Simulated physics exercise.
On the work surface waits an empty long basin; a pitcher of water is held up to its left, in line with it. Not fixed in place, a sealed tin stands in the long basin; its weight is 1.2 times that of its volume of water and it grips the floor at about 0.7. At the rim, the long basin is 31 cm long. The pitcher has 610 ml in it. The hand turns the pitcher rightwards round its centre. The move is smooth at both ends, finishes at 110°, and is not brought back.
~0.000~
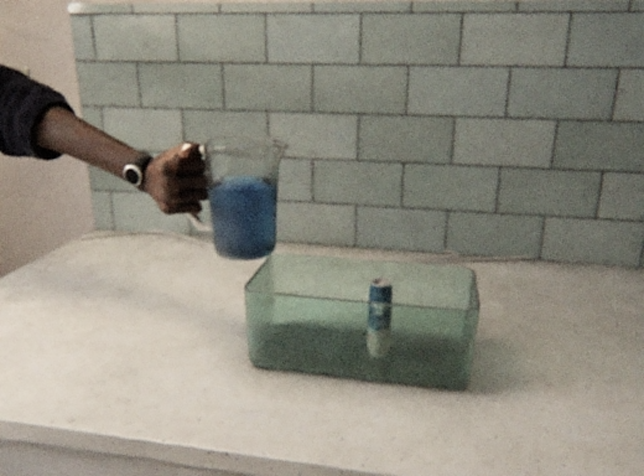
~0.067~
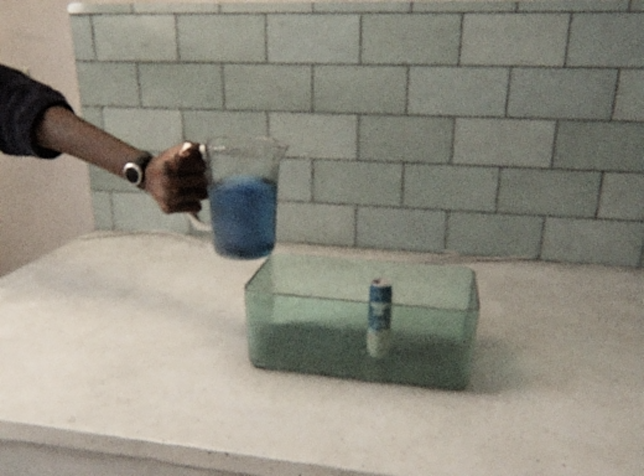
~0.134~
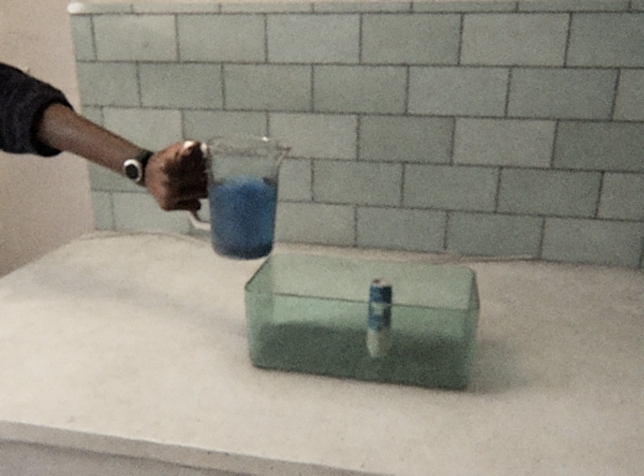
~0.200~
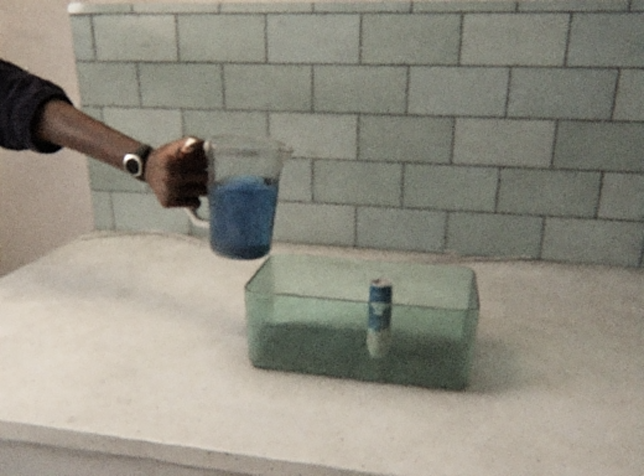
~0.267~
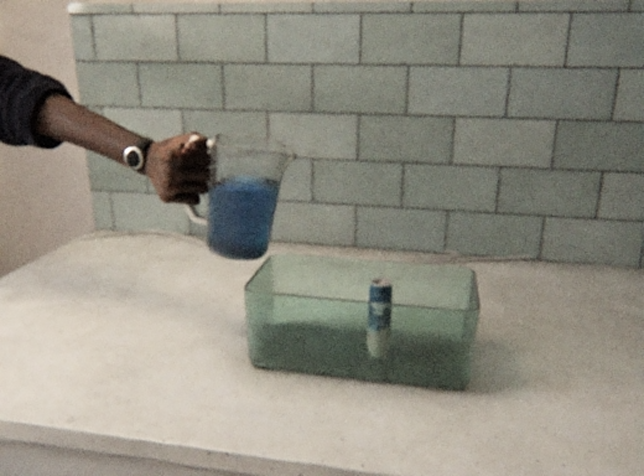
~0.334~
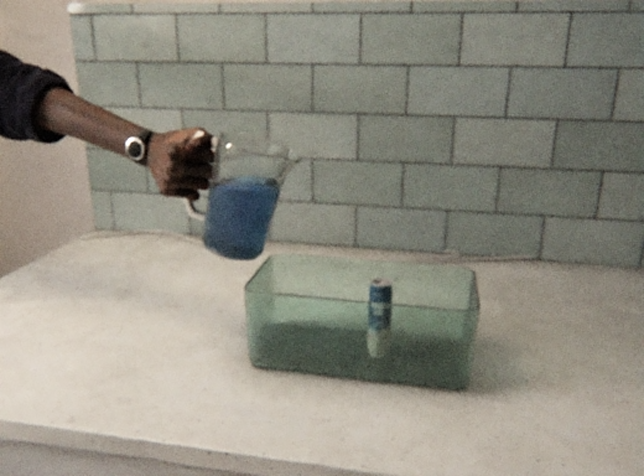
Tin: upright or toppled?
I expect it to stay the right way up.
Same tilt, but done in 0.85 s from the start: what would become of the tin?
Then the tin does not tip.
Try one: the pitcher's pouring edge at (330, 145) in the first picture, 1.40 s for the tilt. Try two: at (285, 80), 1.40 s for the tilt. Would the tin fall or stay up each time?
Try 1: Tipped over; try 2: Still standing.
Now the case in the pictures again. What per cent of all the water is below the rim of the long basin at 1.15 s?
I reckon close to 42 per cent.
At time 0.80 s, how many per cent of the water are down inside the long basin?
Some 0 per cent.
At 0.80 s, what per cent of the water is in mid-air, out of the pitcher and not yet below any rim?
Around 3 in a hundred.
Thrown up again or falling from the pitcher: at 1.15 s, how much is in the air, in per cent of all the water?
About 14 % of the total.
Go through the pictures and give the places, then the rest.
In the first picture, it leans 0°; its right rim is at (288, 145); the water meets the walls at (214, 180) and (275, 183); the long basin's rim runs from (258, 272) to (476, 289); the tin's top is at (381, 285).
In the second picture, it leans 1°; its right rim is at (289, 146); the water meets the walls at (214, 179) and (275, 183).
In the third picture, it leans 2°; its right rim is at (290, 147); the water meets the walls at (214, 180) and (276, 183).
In the fourth picture, it leans 5°; its right rim is at (293, 150); the water meets the walls at (215, 180) and (276, 183).
In the fifth picture, it leans 10°; its right rim is at (297, 154); the water meets the walls at (216, 180) and (278, 183).
In the sixth picture, it leans 15°; its right rim is at (301, 160); the water meets the walls at (216, 183) and (279, 184).
After 0.80 s the tilt is 68° and 97 per cent is still to pour; the tin stands where it began.
After 1.15 s the tilt is 101° and 43 per cent is still to pour; the tin stands where it began.
After 1.51 s the tilt is 110° and 2 per cent is still to pour; the tin stands where it began.
After 1.90 s the tilt is 110° and 0 per cent is still to pour; the tin stands where it began.
In the end the tin stands where it began.
